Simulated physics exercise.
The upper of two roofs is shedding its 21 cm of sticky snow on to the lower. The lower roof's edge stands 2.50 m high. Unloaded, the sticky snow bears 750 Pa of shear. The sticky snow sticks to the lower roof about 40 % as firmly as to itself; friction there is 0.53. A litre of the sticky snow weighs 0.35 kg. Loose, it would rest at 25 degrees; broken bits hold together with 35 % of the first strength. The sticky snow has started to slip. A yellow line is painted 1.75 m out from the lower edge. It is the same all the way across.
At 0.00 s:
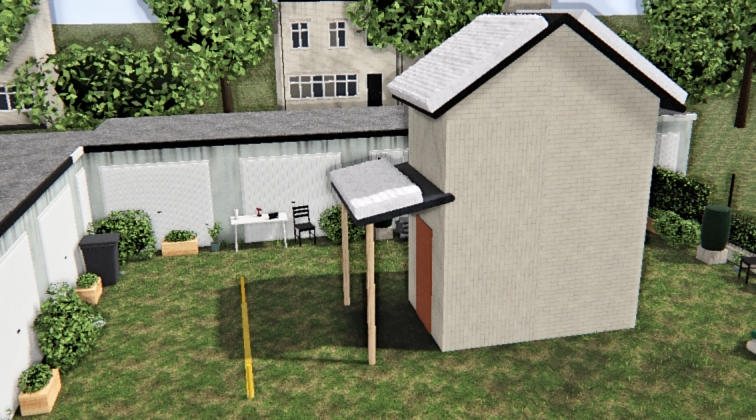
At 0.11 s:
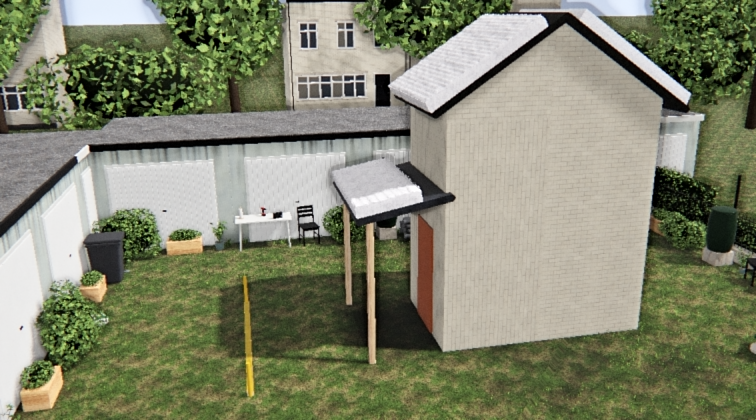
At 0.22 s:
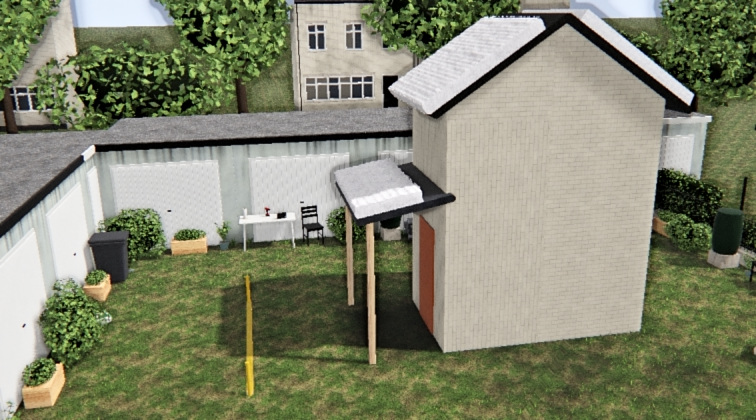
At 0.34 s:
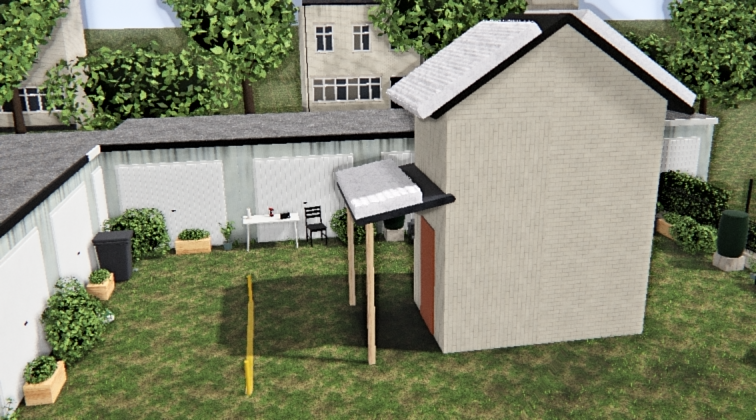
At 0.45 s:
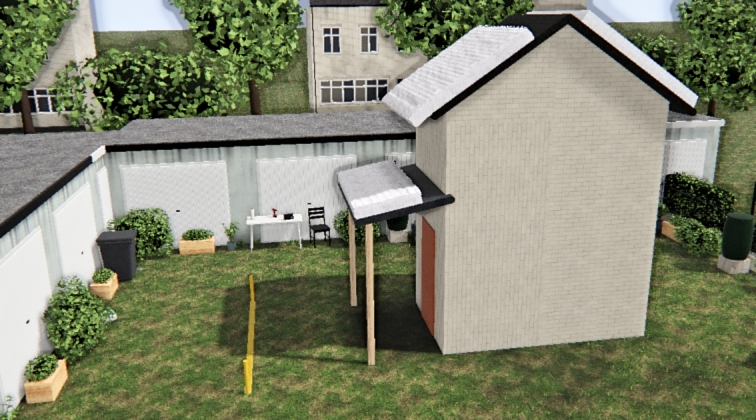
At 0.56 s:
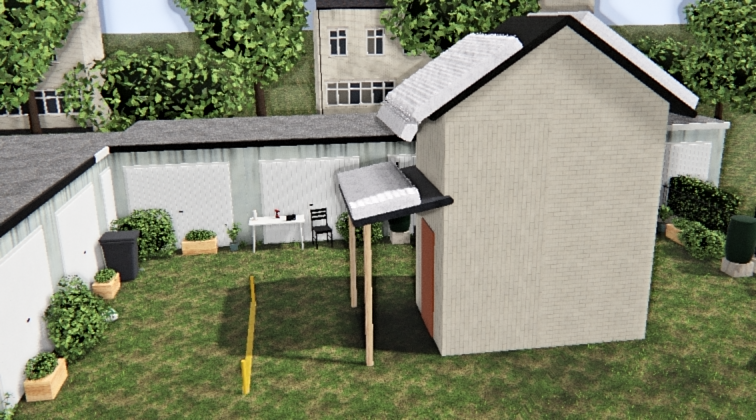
White snow slides slowly down the upper roof, pushing past its edge and cracking.
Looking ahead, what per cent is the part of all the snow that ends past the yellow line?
Close to 34 per cent.
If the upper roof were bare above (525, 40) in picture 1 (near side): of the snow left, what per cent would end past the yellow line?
In that case some 30 per cent.
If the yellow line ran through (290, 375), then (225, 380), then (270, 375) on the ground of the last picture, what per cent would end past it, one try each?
In turn about 50 %, 25 %, 40 %.
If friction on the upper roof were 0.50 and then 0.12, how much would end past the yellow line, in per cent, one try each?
In that order: 3 %, 40 %.
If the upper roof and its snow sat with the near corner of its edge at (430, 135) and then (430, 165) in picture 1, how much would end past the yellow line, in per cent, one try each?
In turn about 20 %, 0 %.
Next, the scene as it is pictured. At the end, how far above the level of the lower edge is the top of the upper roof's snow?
About 0.4 m.
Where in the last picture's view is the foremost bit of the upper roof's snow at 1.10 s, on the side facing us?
At about (349, 205).
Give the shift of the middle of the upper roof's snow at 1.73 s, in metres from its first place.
Some 4.4 m.
After 1.10 s, none is below the lower edge and 0 % is past the line.
After 1.73 s, 63 % is below the lower edge and 0 % is past the line.
After 2.37 s, 64 % is below the lower edge and 34 % is past the line.
After 3.00 s, 64 % is below the lower edge and 34 % is past the line.
After 3.10 s, 64 % is below the lower edge and 34 % is past the line.
